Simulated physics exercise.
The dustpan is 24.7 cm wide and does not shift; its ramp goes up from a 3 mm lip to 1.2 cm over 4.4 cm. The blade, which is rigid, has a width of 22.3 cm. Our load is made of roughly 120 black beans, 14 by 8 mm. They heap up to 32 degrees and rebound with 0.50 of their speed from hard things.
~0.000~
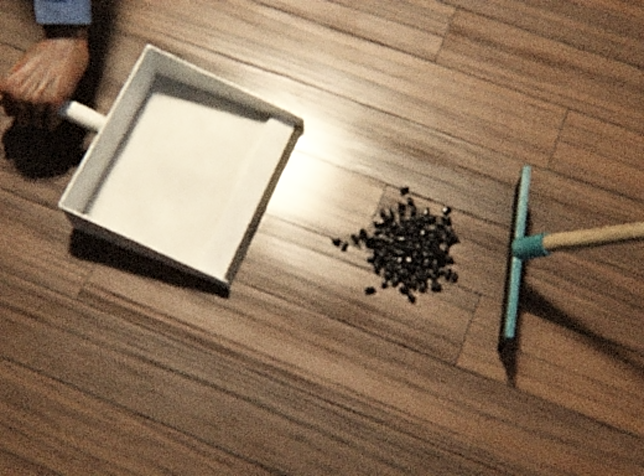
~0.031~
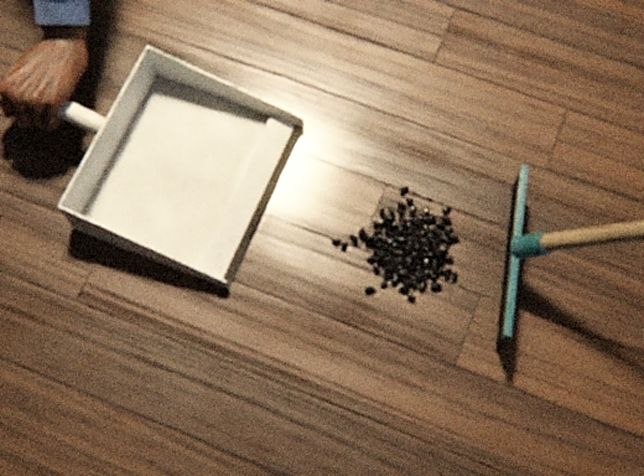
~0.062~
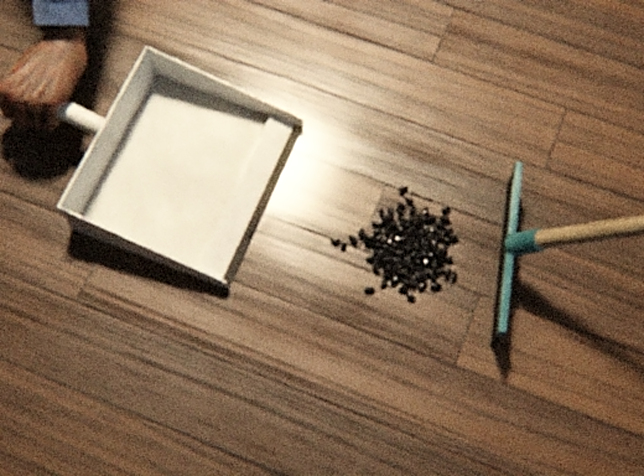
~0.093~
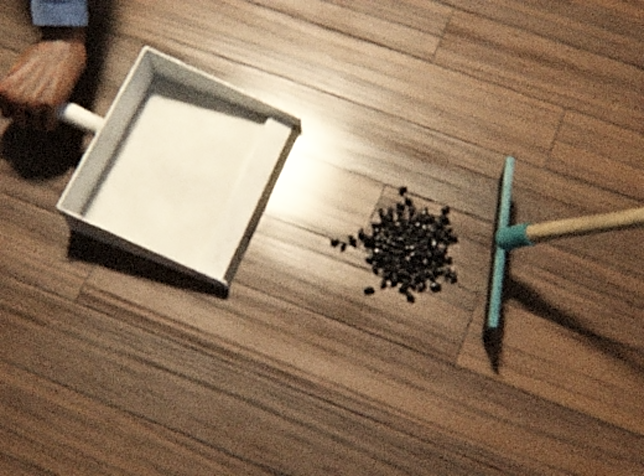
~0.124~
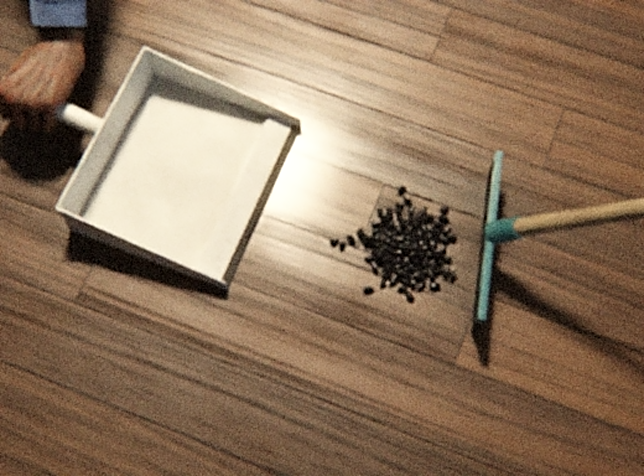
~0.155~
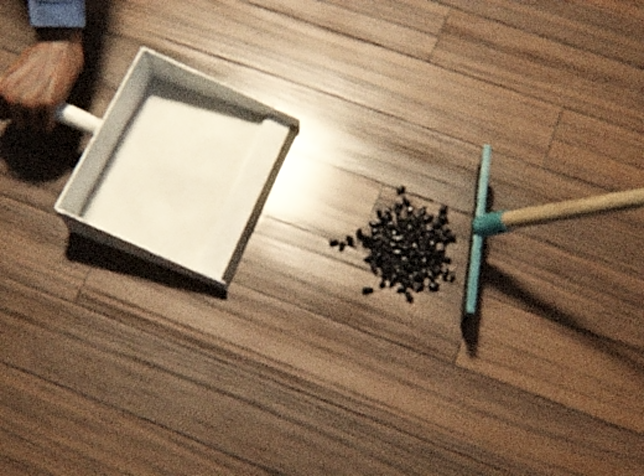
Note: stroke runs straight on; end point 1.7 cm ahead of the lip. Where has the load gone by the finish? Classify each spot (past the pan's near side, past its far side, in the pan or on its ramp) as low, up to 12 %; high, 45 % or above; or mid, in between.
Past the pan's near side low, past the pan's far side low, in the pan or on its ramp low.
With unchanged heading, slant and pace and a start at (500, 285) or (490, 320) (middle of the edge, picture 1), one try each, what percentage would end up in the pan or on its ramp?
Some 5 and 15 per cent.
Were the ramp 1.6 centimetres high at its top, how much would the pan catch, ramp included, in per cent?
That change would give about 0 per cent.
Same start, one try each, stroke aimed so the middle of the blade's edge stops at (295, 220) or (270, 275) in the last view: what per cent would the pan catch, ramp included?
The two tries give about 15 and 25 percent.
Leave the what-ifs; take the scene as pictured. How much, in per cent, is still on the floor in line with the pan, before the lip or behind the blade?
90 %.
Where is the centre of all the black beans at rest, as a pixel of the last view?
(287, 205) or so.
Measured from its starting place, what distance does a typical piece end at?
I'd say close to 16 cm.
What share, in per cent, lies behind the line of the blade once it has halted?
20 %.
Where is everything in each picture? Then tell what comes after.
The first frame shows blade from (508, 336) to (525, 173), moved 0.0 cm, 0 of the pieces shifted so far; middle of the pieces at (413, 247); pan at (178, 171).
The second frame shows blade from (506, 335) to (523, 172), moved 0.2 cm, 0 of the pieces shifted so far; middle of the pieces at (412, 247).
The third frame shows blade from (501, 332) to (517, 169), moved 0.9 cm, 0 of the pieces shifted so far; middle of the pieces at (412, 247).
The fourth frame shows blade from (492, 326) to (508, 164), moved 2.1 cm, 0 of the pieces shifted so far; middle of the pieces at (411, 247).
The fifth frame shows blade from (480, 319) to (497, 158), moved 3.5 cm, 0 of the pieces shifted so far; middle of the pieces at (410, 247).
The sixth frame shows blade from (469, 312) to (486, 152), moved 5.0 cm, 0 of the pieces shifted so far; middle of the pieces at (410, 247); pan at (174, 173). Its pace works out near 0.48 m/s, heading 11 degrees away from the viewer's side.
Then, at 0.40 s, middle of the blade 15 cm from the lip; 0 % over the lip, far side 0 %, near side 0 %.
Then, at 0.56 s, middle of the blade 8 cm from the lip; 0 % over the lip, far side 0 %, near side 0 %.
Then, at 0.84 s, middle of the blade 4 cm from the lip; 0 % over the lip, far side 5 %, near side 0 %.
By 1.8 s all is still; near side 0 %, far side 5 %, pan 0 %, in front of the lip or behind the blade 90 %.
